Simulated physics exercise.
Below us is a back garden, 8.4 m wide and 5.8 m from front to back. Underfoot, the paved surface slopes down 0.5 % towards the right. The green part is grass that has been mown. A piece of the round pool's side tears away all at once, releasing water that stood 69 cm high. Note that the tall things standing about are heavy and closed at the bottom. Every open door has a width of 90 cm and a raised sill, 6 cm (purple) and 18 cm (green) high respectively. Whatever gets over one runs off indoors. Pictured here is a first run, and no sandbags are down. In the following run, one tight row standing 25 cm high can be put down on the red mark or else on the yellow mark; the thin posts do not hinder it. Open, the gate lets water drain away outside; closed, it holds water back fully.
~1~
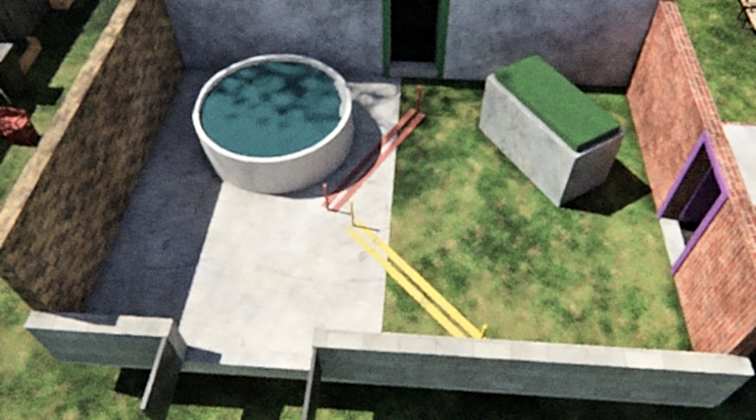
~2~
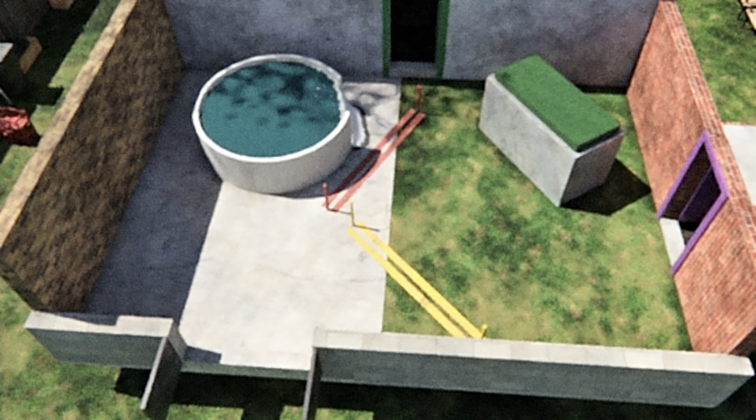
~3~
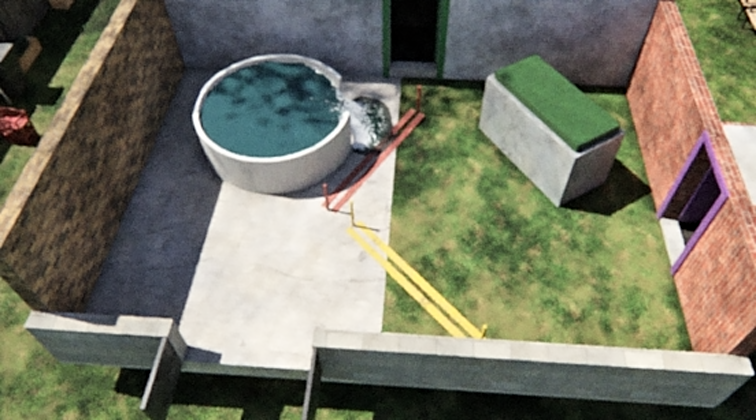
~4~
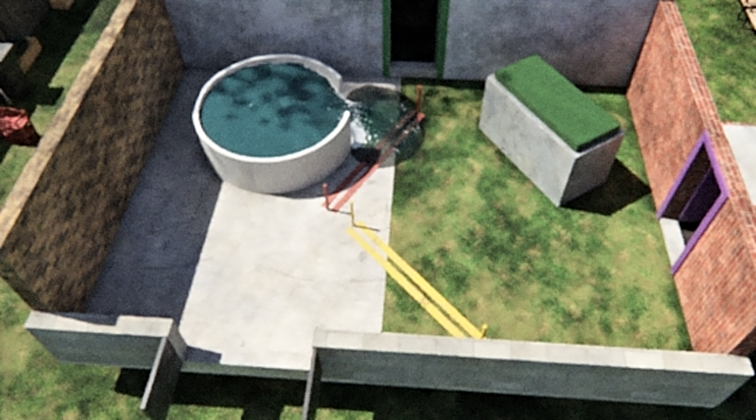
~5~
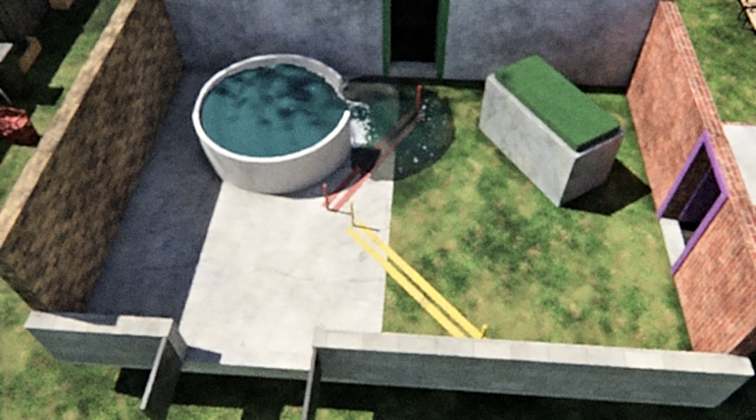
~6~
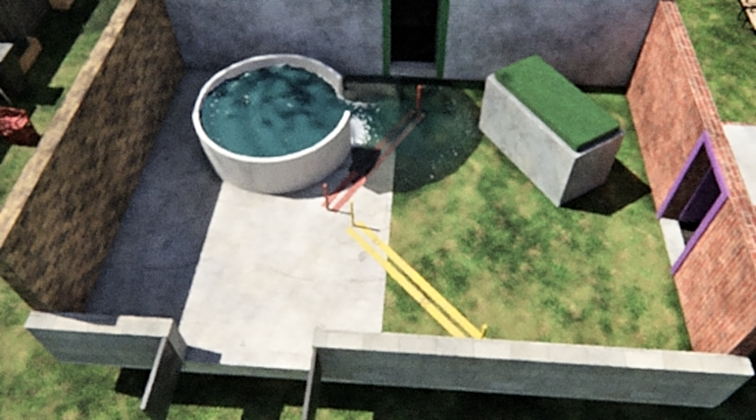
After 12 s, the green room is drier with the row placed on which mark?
With it on the yellow one.
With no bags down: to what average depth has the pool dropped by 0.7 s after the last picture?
Some 52 cm.
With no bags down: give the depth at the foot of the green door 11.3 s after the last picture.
About 8.5 cm deep.
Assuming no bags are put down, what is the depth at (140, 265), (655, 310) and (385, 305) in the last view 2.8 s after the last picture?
First spot 0 cm, second 0 cm, third 0 cm.
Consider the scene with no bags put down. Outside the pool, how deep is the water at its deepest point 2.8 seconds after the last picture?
Max depth: Near 26 cm.
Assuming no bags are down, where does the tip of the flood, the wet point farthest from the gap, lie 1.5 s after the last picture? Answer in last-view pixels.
Around pixel (601, 91).
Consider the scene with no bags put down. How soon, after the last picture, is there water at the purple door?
Purple door: 3.6 s.
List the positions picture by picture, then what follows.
The first picture shows still water, 69 cm deep, in the round pool at (274, 107).
In the second picture, the front is at (358, 147), 0.5 m from the gap at (348, 116); 0.2 m2 of floor is under water; 69 cm left at the back of the round pool.
In the third picture, water pours out at (348, 118) and has run 0.8 m, to (390, 141); typically 10 cm deep outside, 69 cm at the round pool's back.
In the fourth picture, water pours out at (348, 119) and has run 1.3 m, to (418, 142); typically 7 cm deep outside, 69 cm at the round pool's back.
In the fifth picture, water pours out at (348, 118) and has run 1.8 m, to (449, 124); typically 5 cm deep outside, 69 cm at the round pool's back.
In the sixth picture, the front is at (476, 112), 2.3 m from the gap at (348, 118); 5.0 m2 of floor is under water; 67 cm left at the back of the round pool.
Then, 0.7 s after the last picture water covers 20 % of the floor and is deepest (38 cm) near (354, 127) in the run without bags; in at the green door, 0 L with no bags, 39 L with the row on red, 3 L on yellow.
Then, 1.5 s after the last picture water covers 25 % of the floor and is deepest (30 cm) near (354, 127) in the run without bags; in at the green door, 14 L with no bags, 144 L with the row on red, 17 L on yellow.
Then, 2.8 s after the last picture water covers 40 % of the floor and is deepest (26 cm) near (354, 127) in the run without bags; in at the green door, 23 L with no bags, 257 L with the row on red, 25 L on yellow.
Then, 6.3 s after the last picture water covers 70 % of the floor and is deepest (16 cm) near (612, 98) in the run without bags; in at the green door, 25 L with no bags, 364 L with the row on red, 28 L on yellow.
Then, 11.3 s after the last picture water covers 95 % of the floor and is deepest (12 cm) near (626, 112) in the run without bags; in at the green door, 25 L with no bags, 369 L with the row on red, 28 L on yellow.
